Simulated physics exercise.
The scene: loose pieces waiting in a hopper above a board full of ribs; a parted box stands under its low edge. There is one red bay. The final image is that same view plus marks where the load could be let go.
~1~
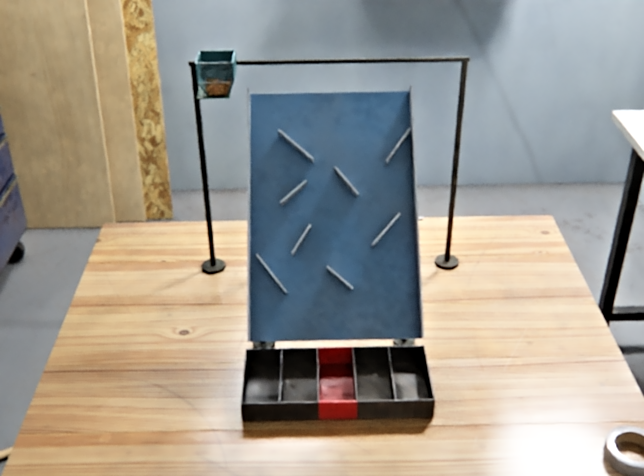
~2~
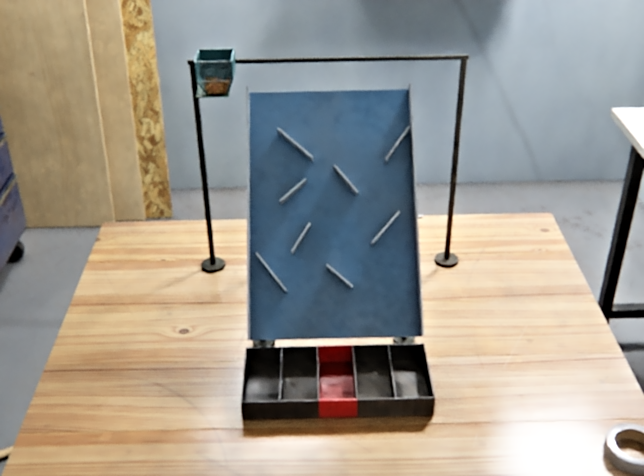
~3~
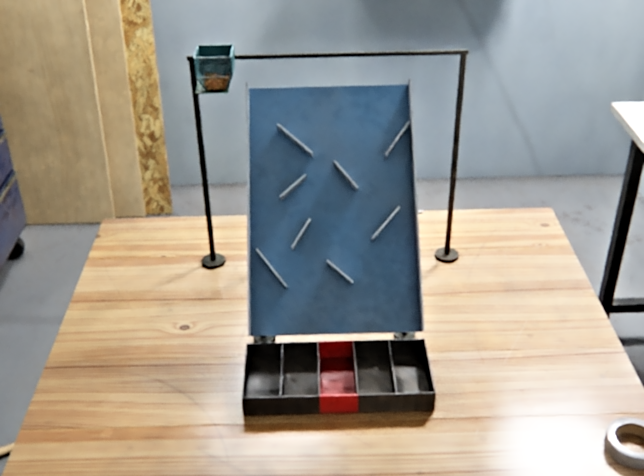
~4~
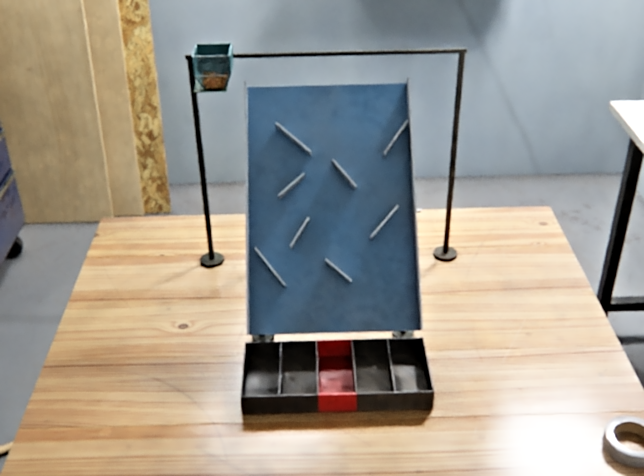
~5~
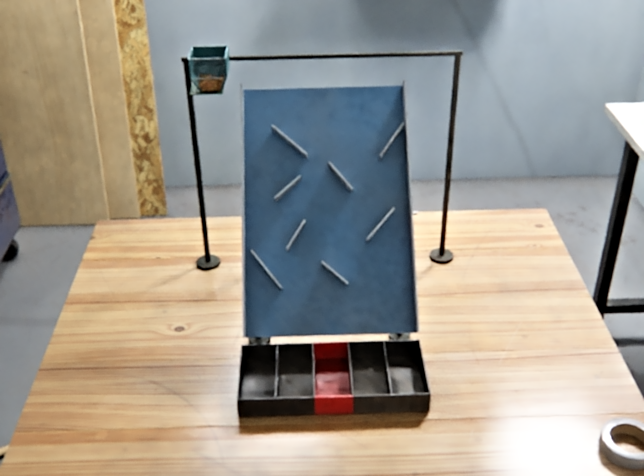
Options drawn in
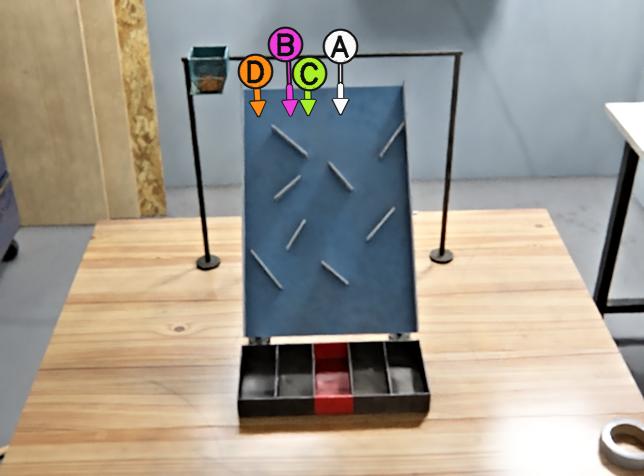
In this clip, a small hopper sits at the upper left above a tilted blue board with angled ribs and a black divided box with a red middle bay below; nothing moves apart from slight shifts in the view.
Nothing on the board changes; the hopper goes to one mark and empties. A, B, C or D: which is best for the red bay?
Mark D.
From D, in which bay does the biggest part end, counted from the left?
It is the third one.
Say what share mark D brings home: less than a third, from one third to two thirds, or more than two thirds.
From one third to two thirds.
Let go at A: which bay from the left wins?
It is the fourth one.
On the marked copy, mark A meets the board at (340, 108); mark B meets the board at (290, 110); mark C meets the board at (308, 109); mark D meets the board at (258, 110).
With A, about a tenth in the red bay, almost all in other bays.
With B, just a few in the red bay, almost all in other bays.
With C, about a tenth in the red bay, almost all in other bays.
With D, roughly half in the red bay, roughly half in other bays.
